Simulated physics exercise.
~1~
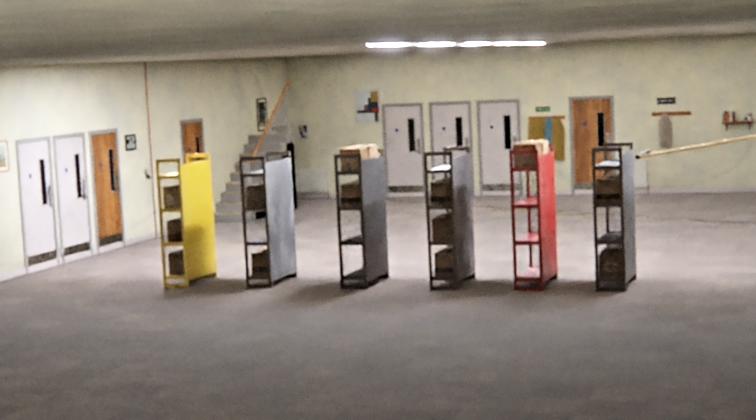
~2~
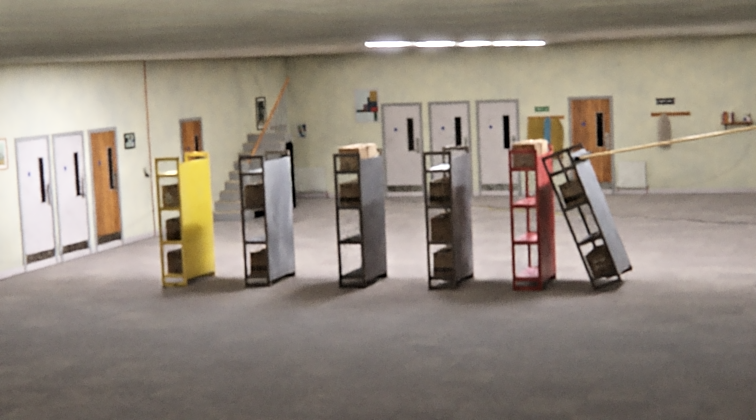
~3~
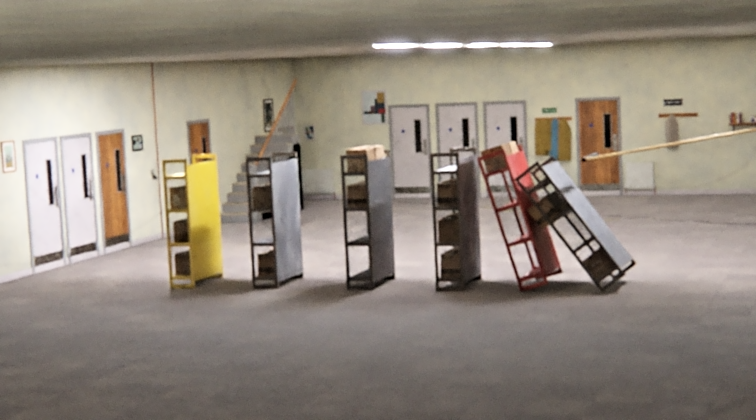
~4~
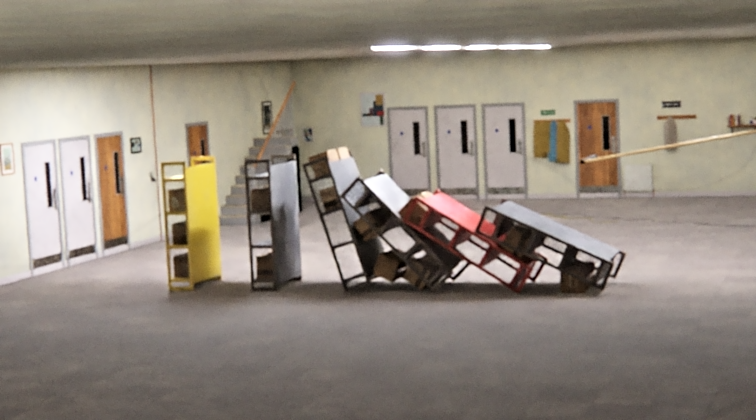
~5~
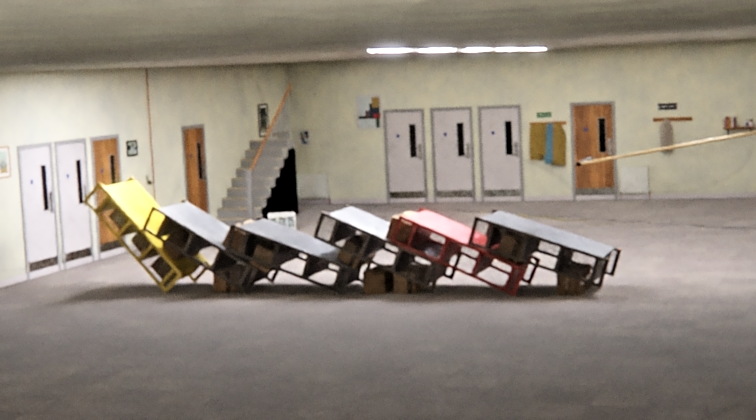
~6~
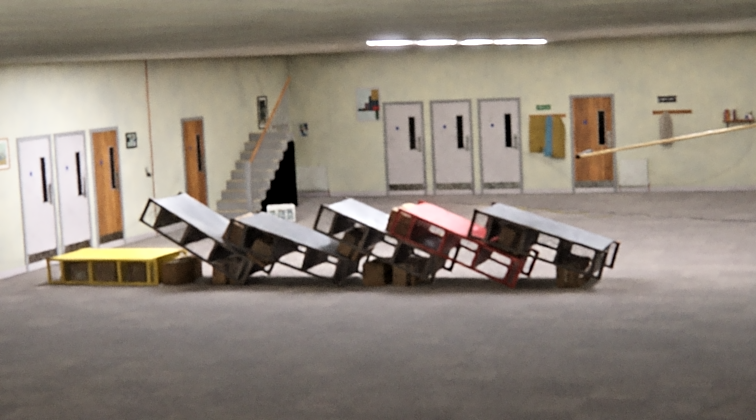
Pole tipping the right-hand rack leftward, toppling all six in turn, the yellow one landing flat and the others leaning in a heap.
